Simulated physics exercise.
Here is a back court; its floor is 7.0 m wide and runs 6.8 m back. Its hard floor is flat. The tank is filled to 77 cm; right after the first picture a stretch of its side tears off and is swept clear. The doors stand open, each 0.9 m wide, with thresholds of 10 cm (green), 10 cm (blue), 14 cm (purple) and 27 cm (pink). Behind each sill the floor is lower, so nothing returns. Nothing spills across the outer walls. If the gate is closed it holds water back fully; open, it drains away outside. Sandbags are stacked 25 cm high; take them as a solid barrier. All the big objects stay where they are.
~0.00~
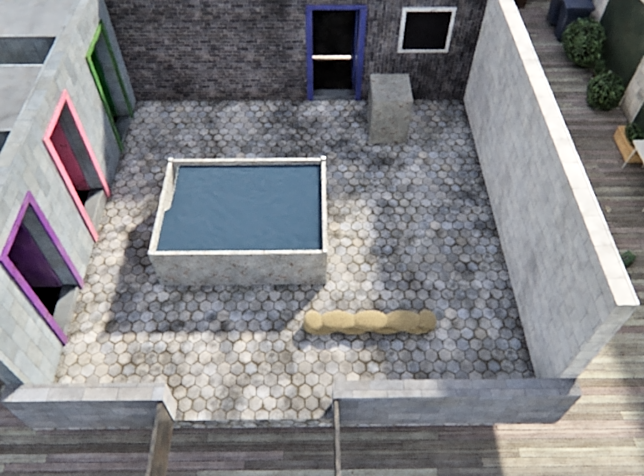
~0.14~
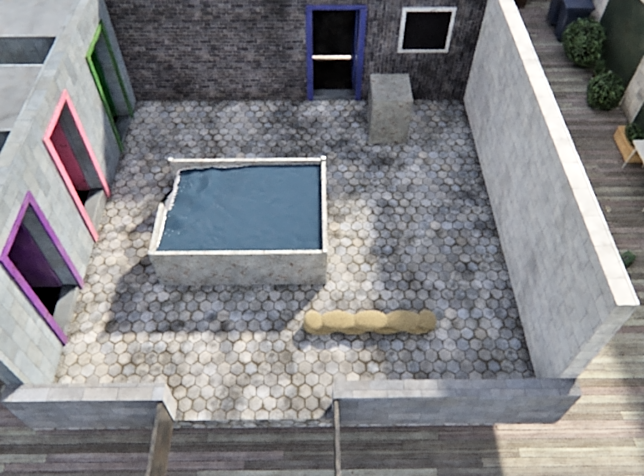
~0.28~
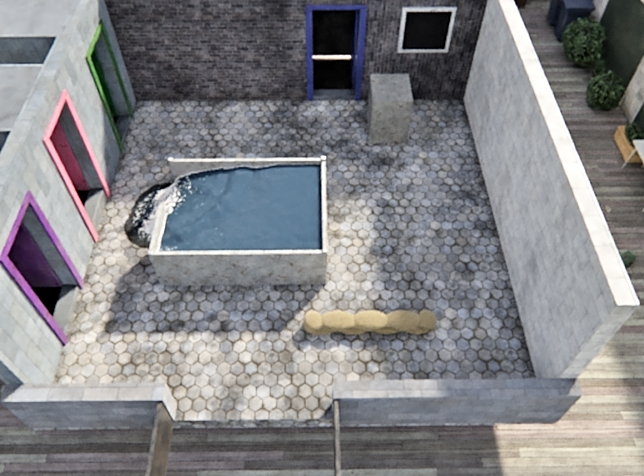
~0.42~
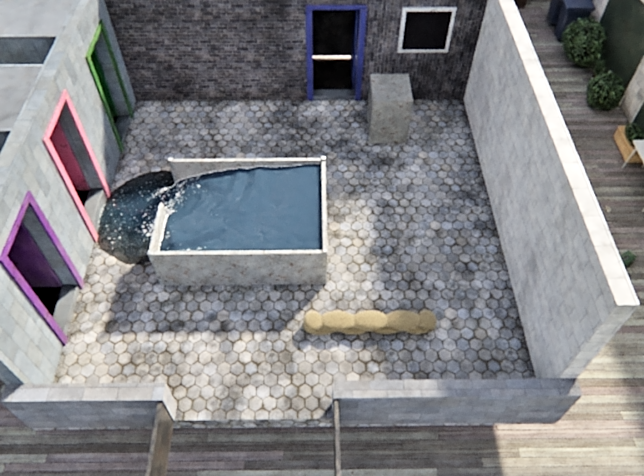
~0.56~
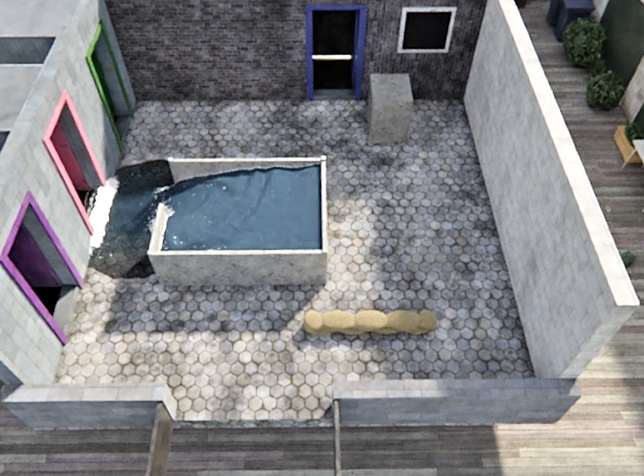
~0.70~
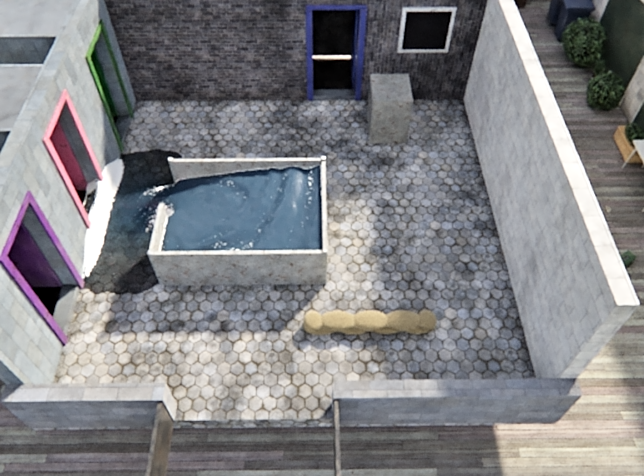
A tank's left side breaks open and water pours out across the paving to the left wall.
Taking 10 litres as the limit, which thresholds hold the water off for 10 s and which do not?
The water let in: At the green door it goes over the limit; at the blue door it keeps below the limit; at the purple door it keeps below the limit; at the pink door it passes the limit.
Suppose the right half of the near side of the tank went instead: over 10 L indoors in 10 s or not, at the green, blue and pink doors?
Against that limit: Green below, blue below, pink below.
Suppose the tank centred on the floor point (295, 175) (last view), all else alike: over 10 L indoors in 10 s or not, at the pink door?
Against that limit: Pink under.
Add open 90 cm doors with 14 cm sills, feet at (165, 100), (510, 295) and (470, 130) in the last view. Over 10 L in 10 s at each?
In that order: Over, below, not over.
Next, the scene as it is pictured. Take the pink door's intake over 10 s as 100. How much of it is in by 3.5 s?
About 95 per cent.
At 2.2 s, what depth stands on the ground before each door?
In cm: Green 14, blue 0, purple 9, pink 47.
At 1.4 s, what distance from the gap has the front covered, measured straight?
Roughly 3.6 m.
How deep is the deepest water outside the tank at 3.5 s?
Roughly 33 cm.
After 1.4 s water covers 15 % of the floor and is deepest (52 cm) near (104, 212); green door 14 cm at the sill, 0 L in, blue door not reached, purple door 9 cm at the sill, 0 L in, pink door 51 cm at the sill, 73 L in.
After 2.2 s water covers 25 % of the floor and is deepest (48 cm) near (104, 212); green door 14 cm at the sill, 5 L in, blue door not reached, purple door 9 cm at the sill, 0 L in, pink door 47 cm at the sill, 187 L in.
After 3.5 s water covers 40 % of the floor and is deepest (33 cm) near (104, 212); green door 11 cm at the sill, 12 L in, blue door 4 cm at the sill, 0 L in, purple door 8 cm at the sill, 0 L in, pink door 32 cm at the sill, 267 L in.
After 6.0 s water covers 85 % of the floor and is deepest (23 cm) near (102, 219); green door 12 cm at the sill, 27 L in, blue door 5 cm at the sill, 0 L in, purple door 6 cm at the sill, 0 L in, pink door 22 cm at the sill, 283 L in.
After 10.0 s water covers 95 % of the floor and is deepest (14 cm) near (449, 377); green door 8 cm at the sill, 41 L in, blue door 5 cm at the sill, 0 L in, purple door 4 cm at the sill, 0 L in, pink door 12 cm at the sill, 283 L in.
